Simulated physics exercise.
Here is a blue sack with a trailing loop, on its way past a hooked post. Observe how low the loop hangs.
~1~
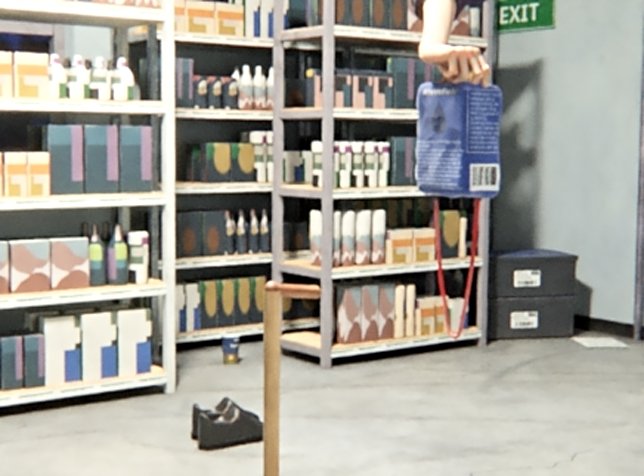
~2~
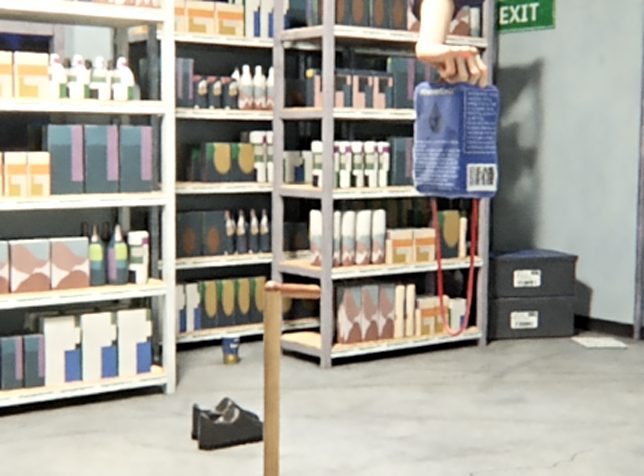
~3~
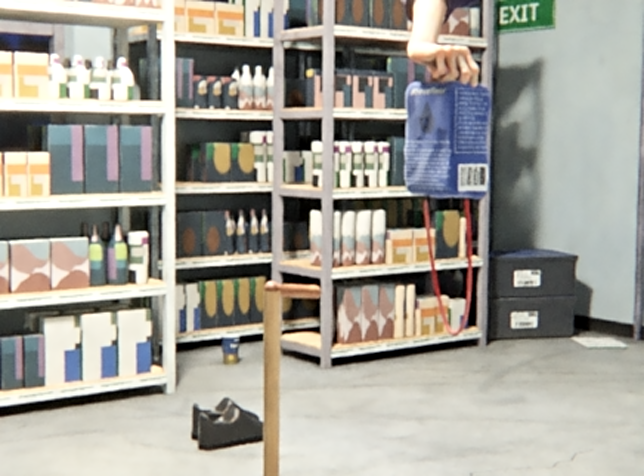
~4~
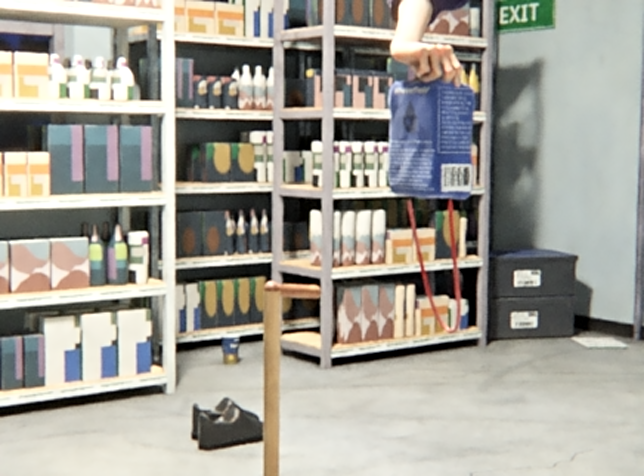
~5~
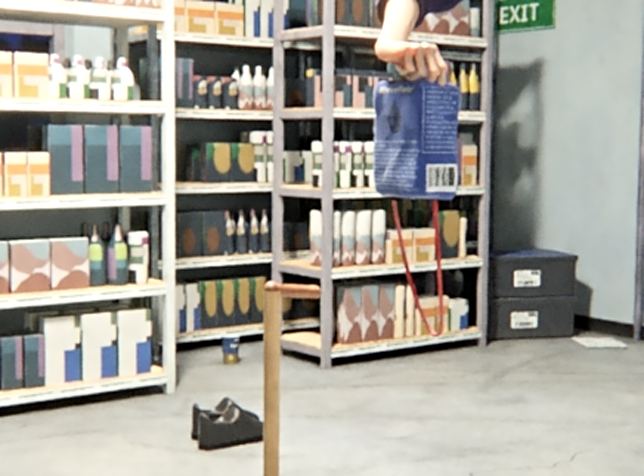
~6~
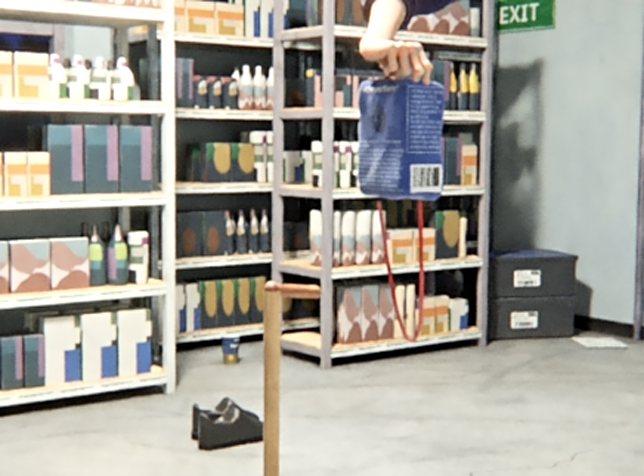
In a storeroom lined with stocked shelves, a hand holds a blue sack with a red loop hanging beneath it and carries it steadily leftward, the loop swaying slightly, toward an upright wooden post near black shoes on the floor.
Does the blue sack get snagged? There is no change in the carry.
Yes, it snags.
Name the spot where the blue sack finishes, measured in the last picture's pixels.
About (167, 137).
Then, 0.44 s later than the last view, sack nearing the post near (341, 139).
Then, 1.08 s later than the last view, sack over the post near (246, 138).
Finally, sack past the post near (167, 137); loop tight round the post, hand stopped. The blue sack snags on the hook.
